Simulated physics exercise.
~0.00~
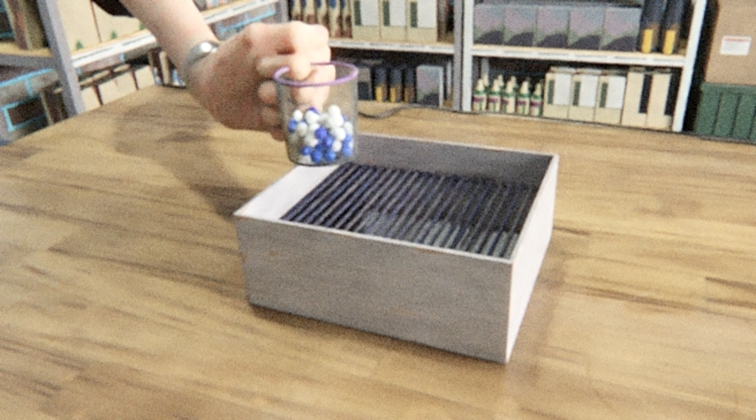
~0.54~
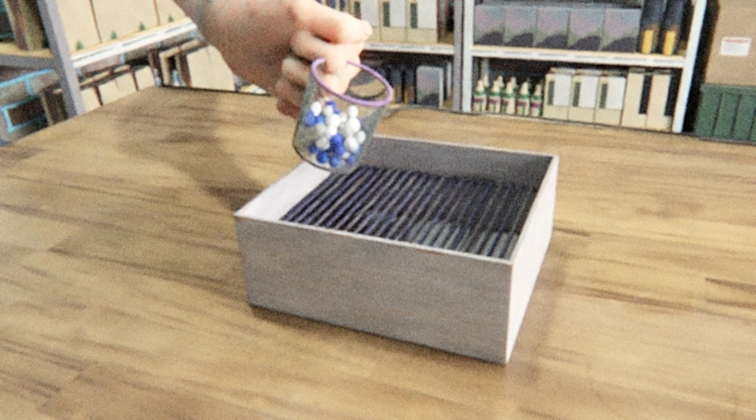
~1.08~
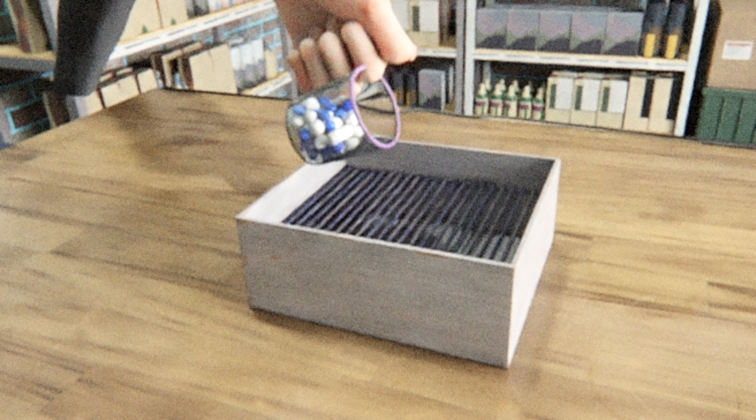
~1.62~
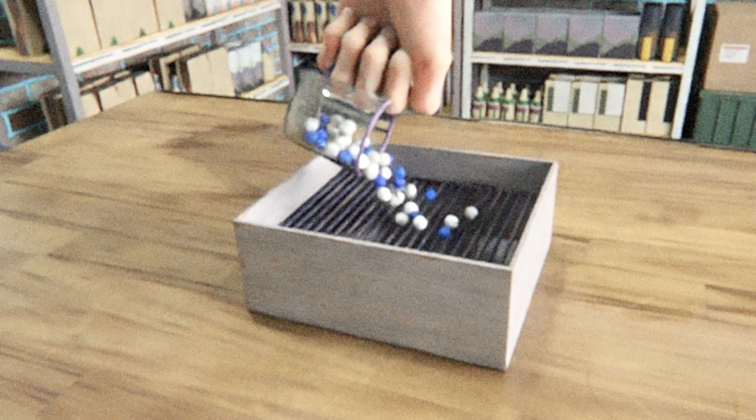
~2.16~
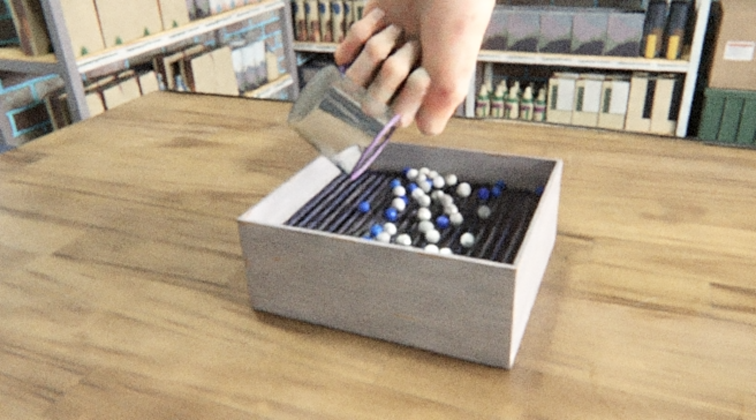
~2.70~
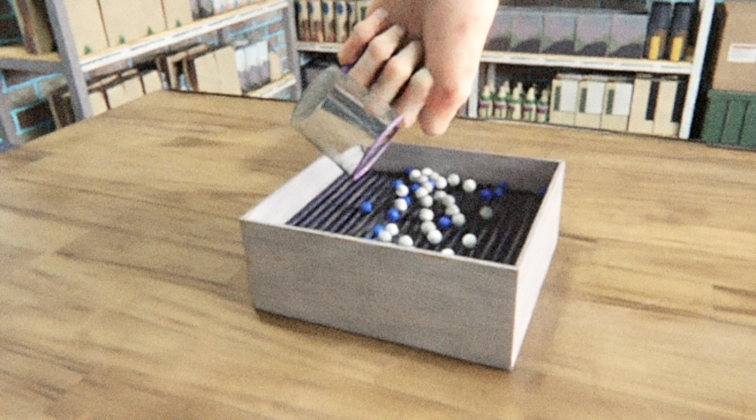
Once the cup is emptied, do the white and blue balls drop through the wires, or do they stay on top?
Both the white balls and the blue balls stay on top of the wires.
